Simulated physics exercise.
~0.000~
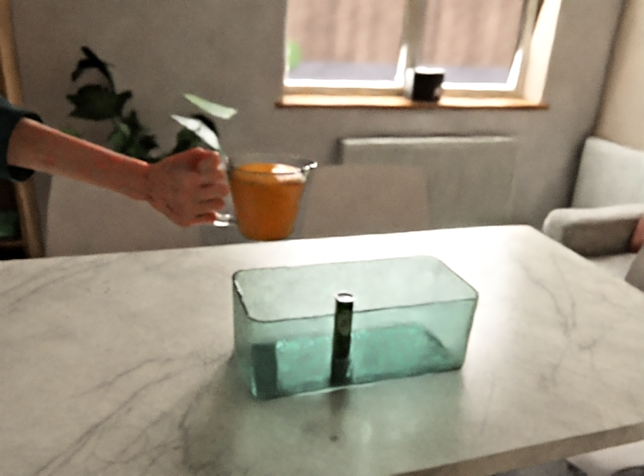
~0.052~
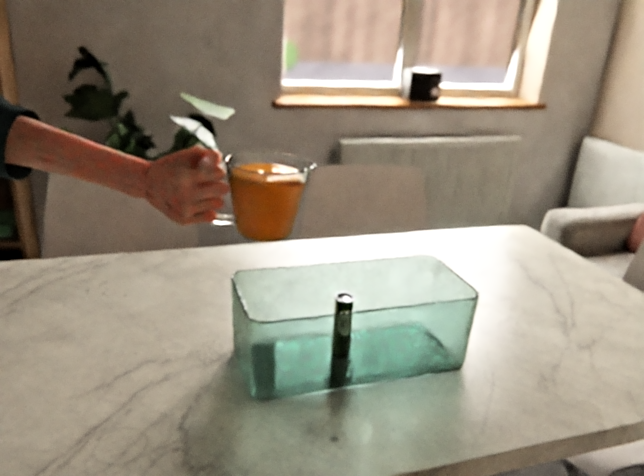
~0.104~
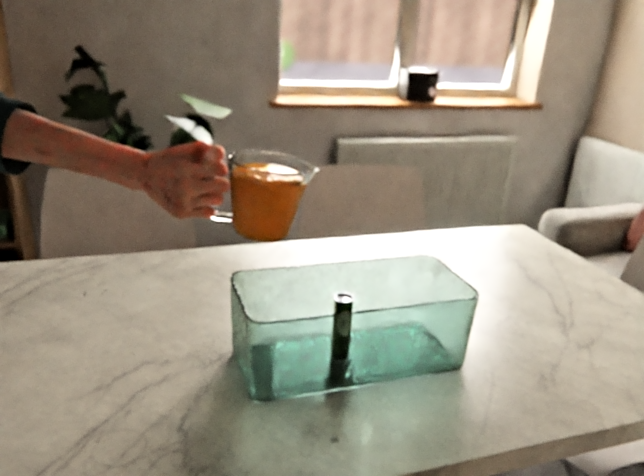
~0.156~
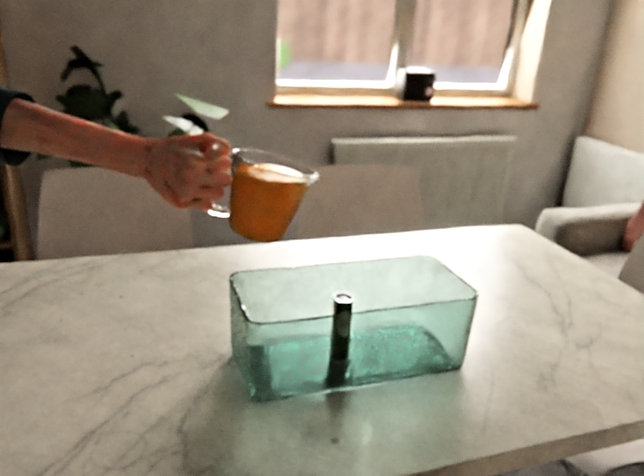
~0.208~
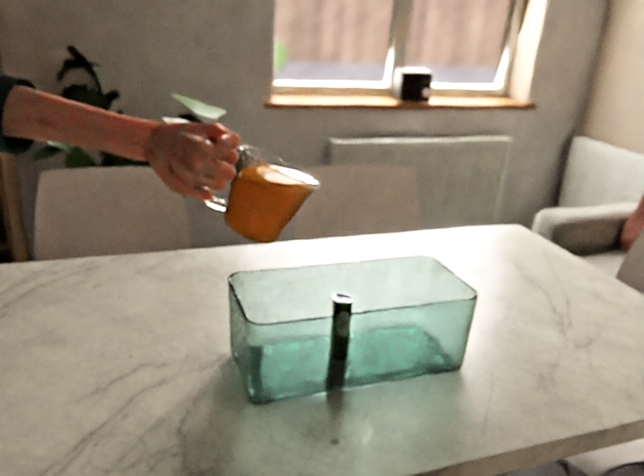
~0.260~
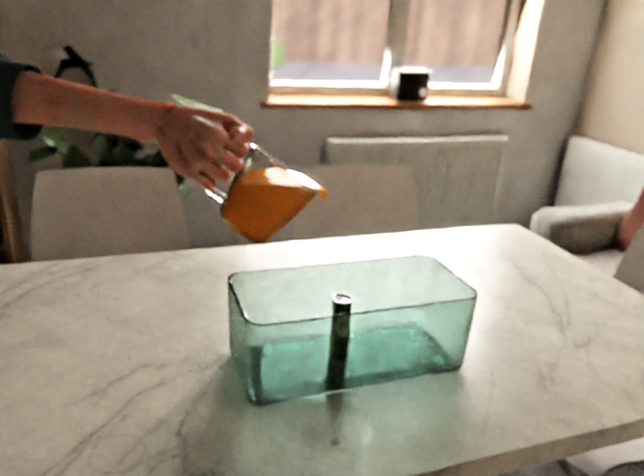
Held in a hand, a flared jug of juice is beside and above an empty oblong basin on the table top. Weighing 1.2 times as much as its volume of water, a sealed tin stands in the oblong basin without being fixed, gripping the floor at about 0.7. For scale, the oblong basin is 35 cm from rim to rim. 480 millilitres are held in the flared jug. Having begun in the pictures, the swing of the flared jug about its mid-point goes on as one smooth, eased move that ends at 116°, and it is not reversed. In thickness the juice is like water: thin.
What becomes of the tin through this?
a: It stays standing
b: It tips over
Answer: B.
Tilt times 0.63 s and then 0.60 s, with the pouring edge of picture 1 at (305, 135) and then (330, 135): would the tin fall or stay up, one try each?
The tin overturns the first time and stays vertical the second time.
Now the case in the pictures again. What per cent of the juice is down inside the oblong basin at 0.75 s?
I'd say roughly 94 in a hundred of it.
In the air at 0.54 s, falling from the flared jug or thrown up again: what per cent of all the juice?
Near 32 per cent of it all.
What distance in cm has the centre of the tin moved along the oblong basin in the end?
The tin's middle ends up about 8.5 cm along the basin.
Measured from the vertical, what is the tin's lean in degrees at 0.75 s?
5°.
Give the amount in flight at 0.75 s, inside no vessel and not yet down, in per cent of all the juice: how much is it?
Close to 4 in every hundred parts.
By 0.54 s the tilt is 102° and 33 per cent is still to pour; the tin stands where it began.
By 0.75 s the tilt is 116° and 1 per cent is still to pour; the tin leans 6°.
By 0.96 s the tilt is 116° and 0 per cent is still to pour; the tin lies on its side.
By 1.20 s the tilt is 116° and 0 per cent is still to pour; the tin lies on its side.
At rest the tin lies on its side.
